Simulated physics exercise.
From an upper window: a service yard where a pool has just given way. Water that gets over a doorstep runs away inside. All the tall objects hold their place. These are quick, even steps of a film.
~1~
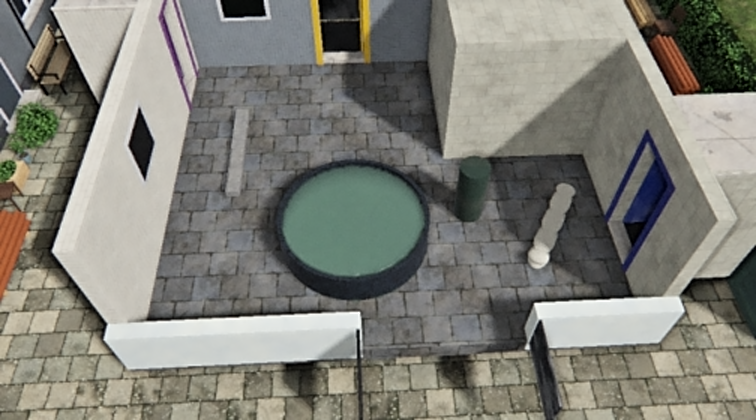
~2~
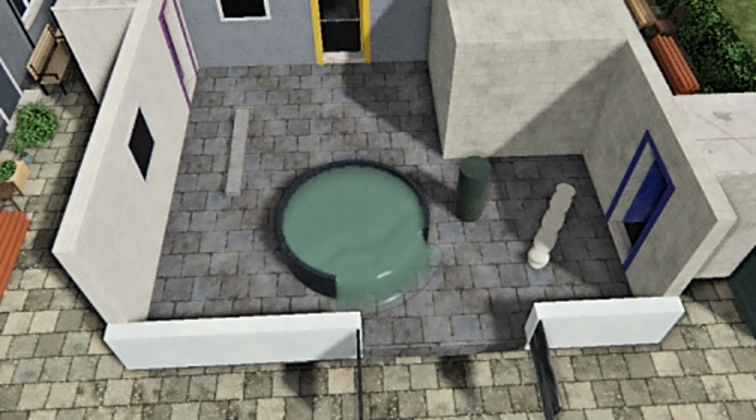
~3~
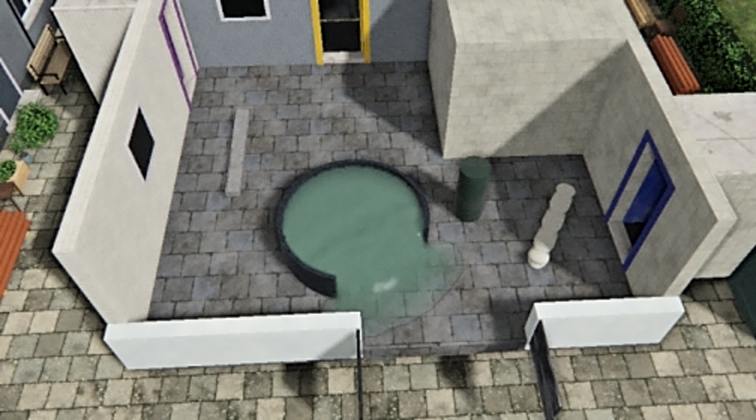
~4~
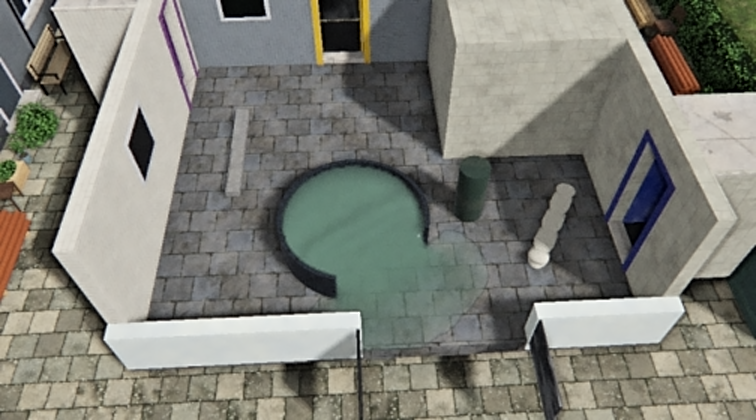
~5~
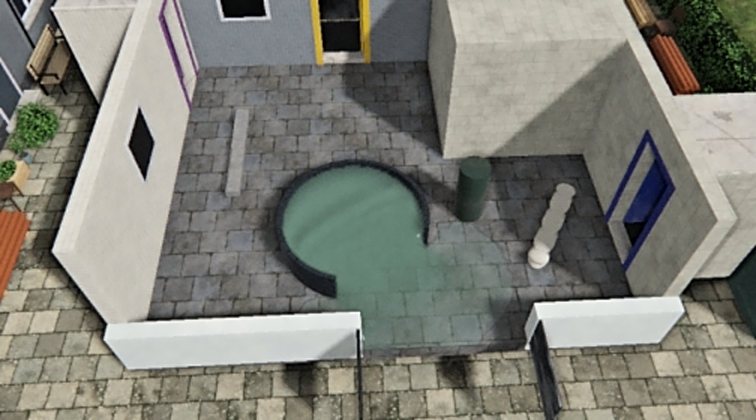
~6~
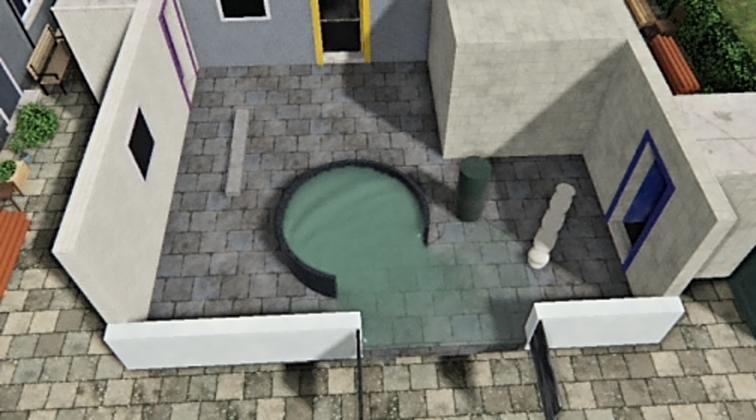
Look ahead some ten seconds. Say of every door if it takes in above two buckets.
The blue door admits no more than that; the yellow door admits no more than that; the purple door admits no more than that.
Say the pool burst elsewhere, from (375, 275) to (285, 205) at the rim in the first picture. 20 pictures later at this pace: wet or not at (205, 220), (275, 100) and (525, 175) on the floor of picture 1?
As listed: Flooded, free of water, free of water.
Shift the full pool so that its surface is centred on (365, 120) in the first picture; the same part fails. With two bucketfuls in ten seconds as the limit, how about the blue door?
Then: The blue one lets more in.
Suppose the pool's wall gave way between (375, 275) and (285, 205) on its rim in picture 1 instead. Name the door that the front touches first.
The purple one.
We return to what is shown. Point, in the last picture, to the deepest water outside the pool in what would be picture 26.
Roughly at (638, 322).
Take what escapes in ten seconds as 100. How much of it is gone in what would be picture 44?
Near 90 in a hundred.
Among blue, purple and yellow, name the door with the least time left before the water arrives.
It is the door marked blue.
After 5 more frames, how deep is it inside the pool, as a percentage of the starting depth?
About 62 per cent.
A moment on, water covers 20 % of the floor; the blue door not reached, the yellow door not reached, the purple door not reached.
Next, water covers 25 % of the floor; the blue door wet at the sill, nothing in, the yellow door not reached, the purple door not reached.
Then, water covers 30 % of the floor; the blue door wet at the sill, nothing in, the yellow door not reached, the purple door not reached.
Later, water covers 40 % of the floor; the blue door under two buckets in, the yellow door not reached, the purple door not reached.
In the end, water covers 45 % of the floor; the blue door under two buckets in, the yellow door not reached, the purple door not reached.
